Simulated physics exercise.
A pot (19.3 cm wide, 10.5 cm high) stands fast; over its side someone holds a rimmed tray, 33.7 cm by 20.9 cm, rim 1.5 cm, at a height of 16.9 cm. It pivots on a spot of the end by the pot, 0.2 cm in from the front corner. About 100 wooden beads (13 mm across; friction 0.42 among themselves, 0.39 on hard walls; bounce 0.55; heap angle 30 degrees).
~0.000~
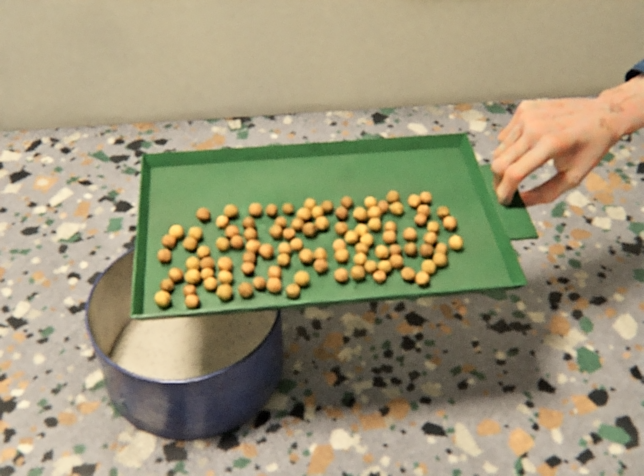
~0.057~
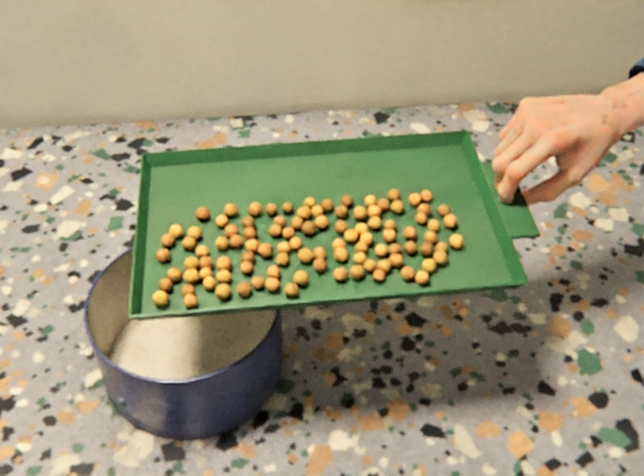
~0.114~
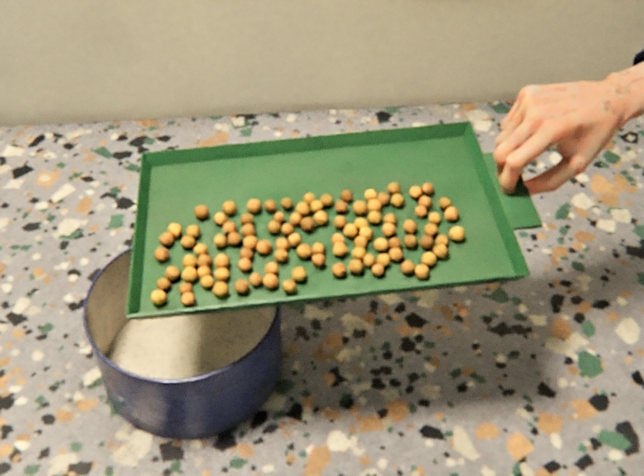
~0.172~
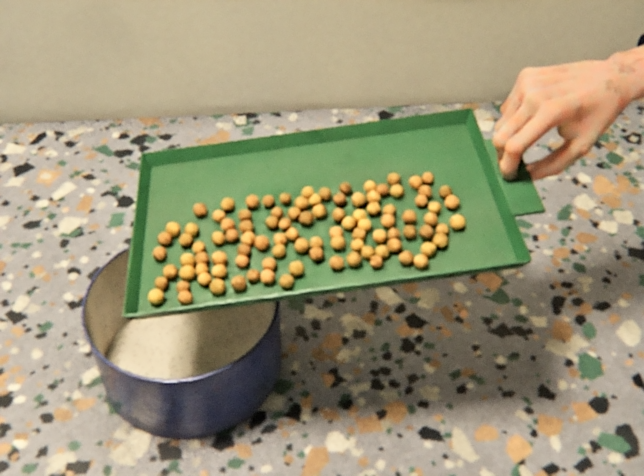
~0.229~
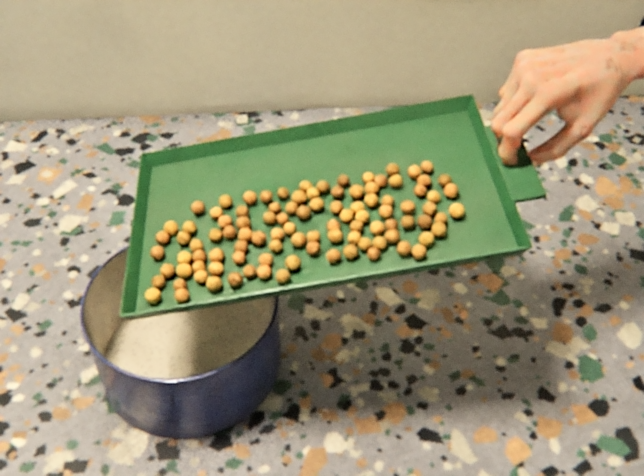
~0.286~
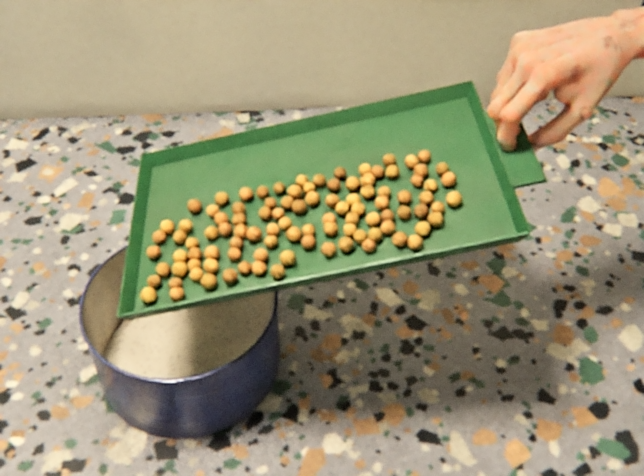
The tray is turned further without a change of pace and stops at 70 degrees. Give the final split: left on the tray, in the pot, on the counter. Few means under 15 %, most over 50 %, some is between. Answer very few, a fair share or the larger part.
Tray very few, pot the larger part, counter a fair share.
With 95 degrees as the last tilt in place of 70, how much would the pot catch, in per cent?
Then about 60 per cent.
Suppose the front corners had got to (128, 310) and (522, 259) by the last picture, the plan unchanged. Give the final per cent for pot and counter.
Pot 0, counter 100.
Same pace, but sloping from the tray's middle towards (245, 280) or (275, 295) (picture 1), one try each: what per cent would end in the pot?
About 0 and 0 per cent.
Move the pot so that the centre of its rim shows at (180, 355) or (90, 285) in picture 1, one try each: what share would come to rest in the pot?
About 25 and 80 per cent.
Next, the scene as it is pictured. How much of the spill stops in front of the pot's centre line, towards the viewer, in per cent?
About 0 per cent.
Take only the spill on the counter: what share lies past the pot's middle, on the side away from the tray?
About 90 per cent.
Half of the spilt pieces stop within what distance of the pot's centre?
Some 20 cm.
Then, at 0.76 s, tilt 40 degrees; the tray holds 100 %, the pot 0 %.
After 1.08 s, tilt 58 degrees; the tray holds 70 %, the pot 10 %.
Then, at 1.49 s, tilt 70 degrees; the tray holds 25 %, the pot 40 %.
At rest (2.6 s), tray 0 %, pot 60 %, counter 40 %.
